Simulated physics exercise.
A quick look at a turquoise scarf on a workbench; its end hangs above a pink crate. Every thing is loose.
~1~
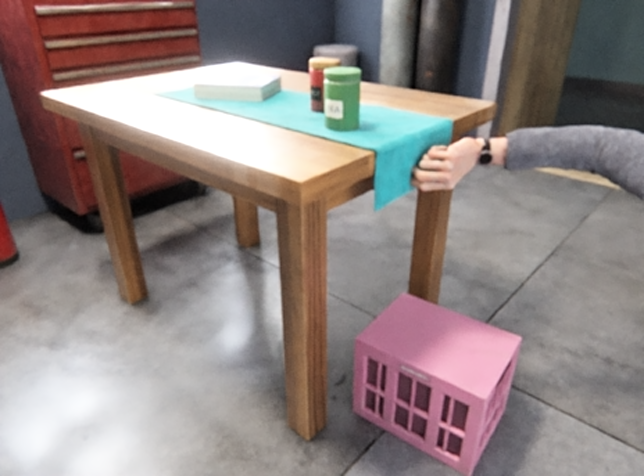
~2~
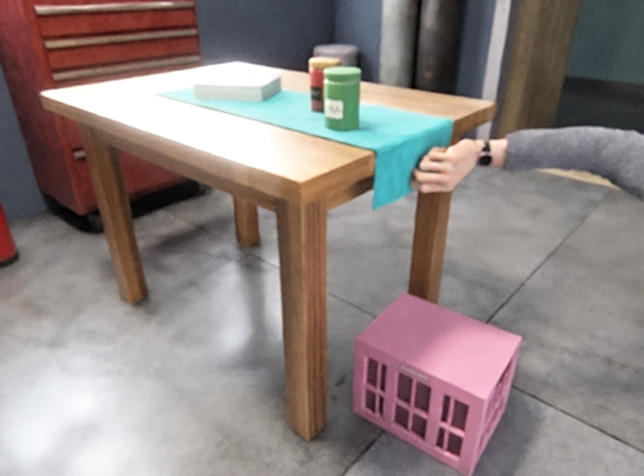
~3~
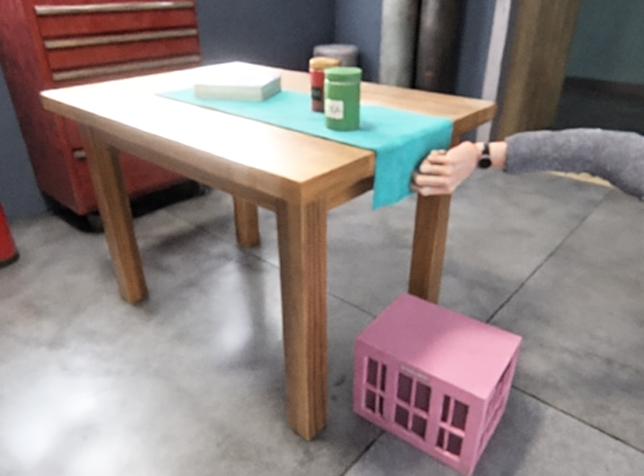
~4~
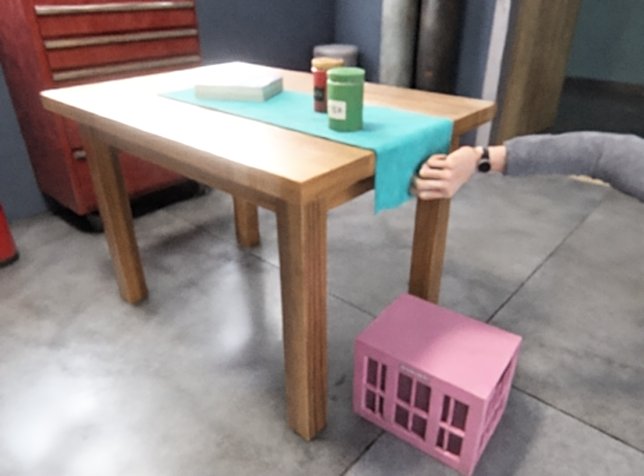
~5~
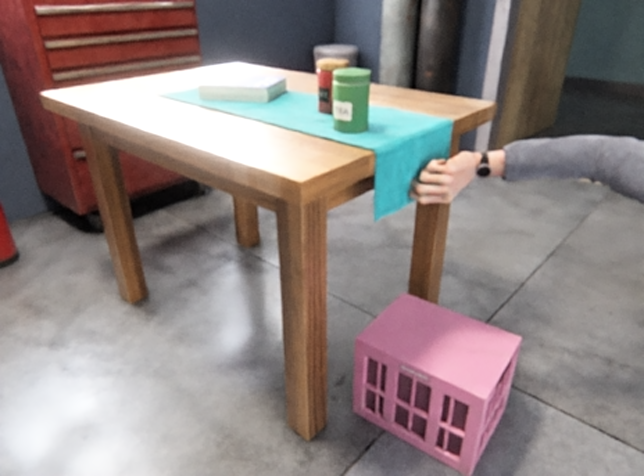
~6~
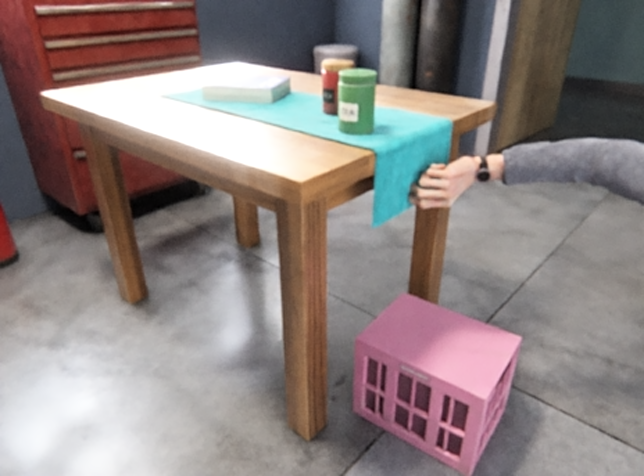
At a wooden workbench, a hand at the right gripped the hanging end of a turquoise cloth and slowly drew it slightly down, and the red and green jars and blue book shifted a little rightward.
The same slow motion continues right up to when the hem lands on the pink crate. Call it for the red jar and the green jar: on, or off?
The red jar off, the green jar off.
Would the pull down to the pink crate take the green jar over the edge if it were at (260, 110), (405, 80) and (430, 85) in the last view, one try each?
First, it keeps clear of the edge; second, it stays on; third, it remains up there.
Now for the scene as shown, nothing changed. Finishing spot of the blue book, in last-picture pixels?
Its centre ends up at (335, 106).
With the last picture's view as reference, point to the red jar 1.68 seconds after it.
It is roughly at (464, 273).
Then, 0.72 s on from there, hem going down; red jar carried along near (380, 95); green jar tipping at the edge near (424, 130).
Then, 1.68 s on from there, hem on the crate; red jar down below near (464, 273); green jar down below near (452, 323).
In the end, hem on the crate; red jar down below near (464, 304); green jar down below near (452, 323). The red jar goes over the edge and the green jar is carried off the end.
